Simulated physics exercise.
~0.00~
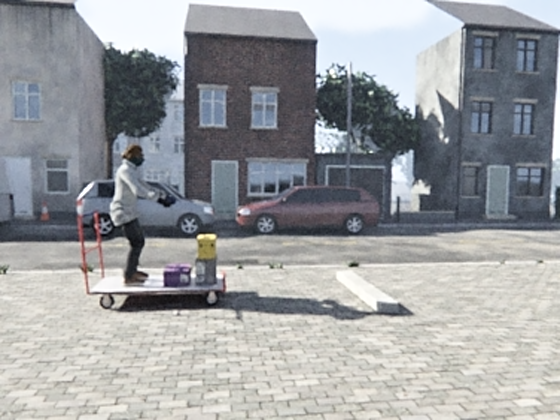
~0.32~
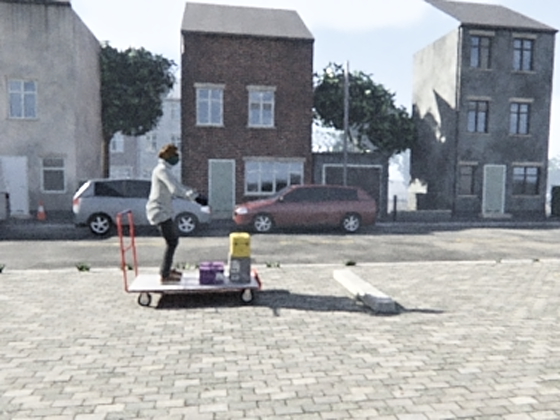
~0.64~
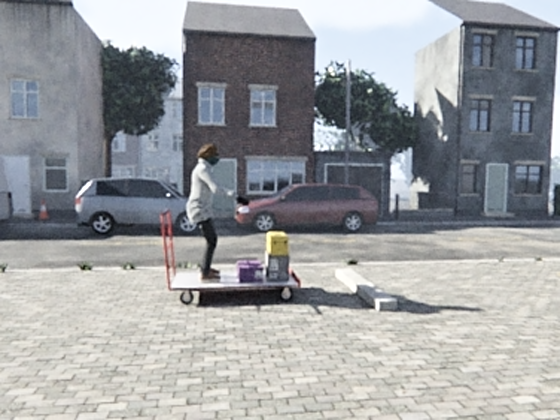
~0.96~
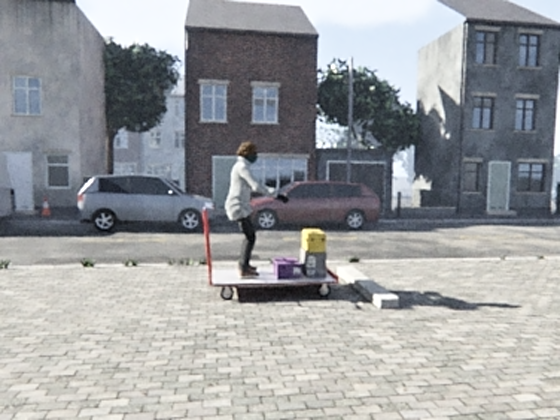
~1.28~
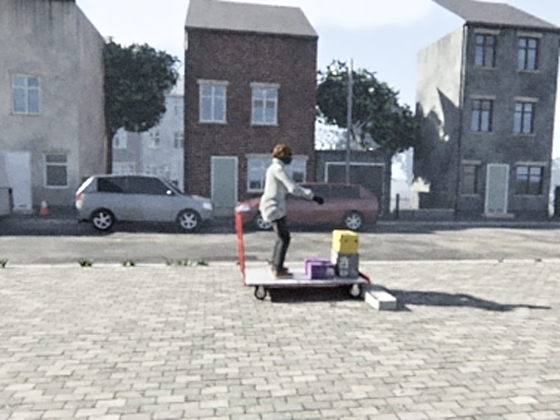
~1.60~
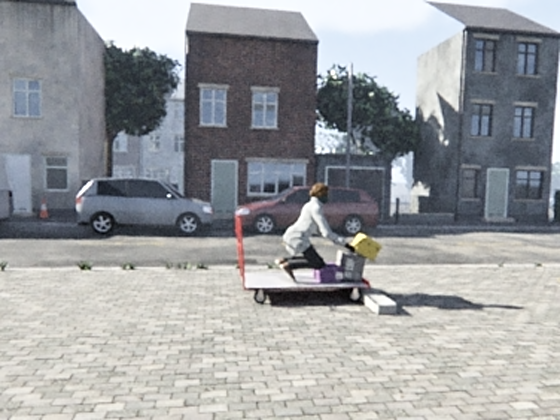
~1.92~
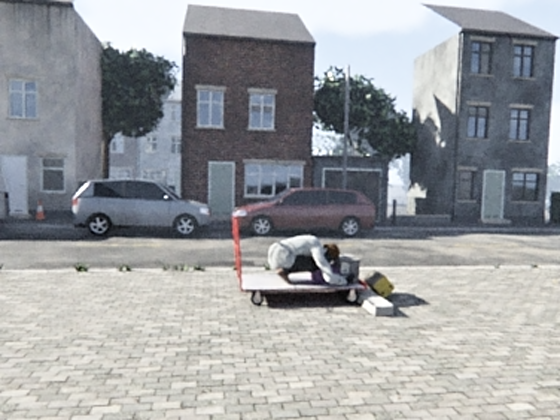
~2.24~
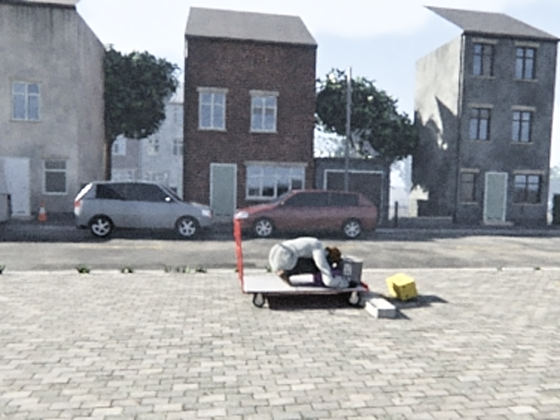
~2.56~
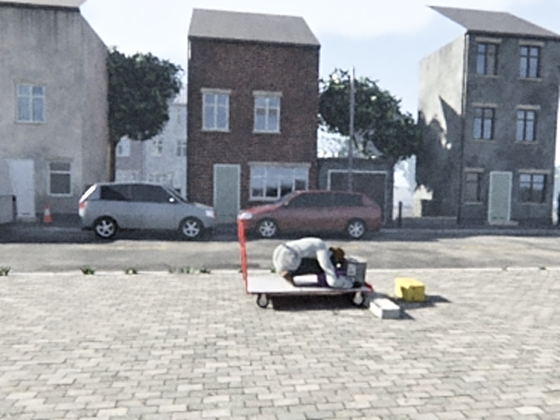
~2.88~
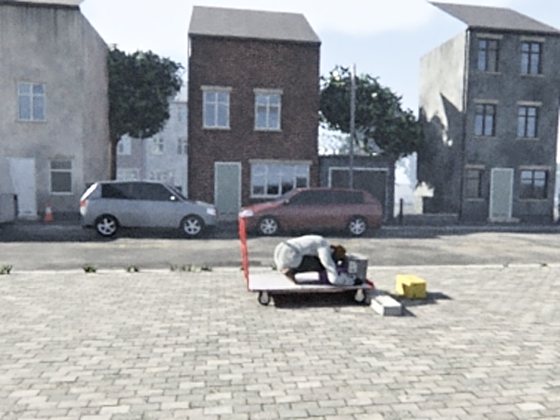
The footage shows a person riding a loaded trolley rightward over paving until it stops against a kerb. The rider pitches forward onto the deck and stays folded over beside the purple and grey parcels, while the yellow toolbox tumbles off the front and rests on the ground beyond.
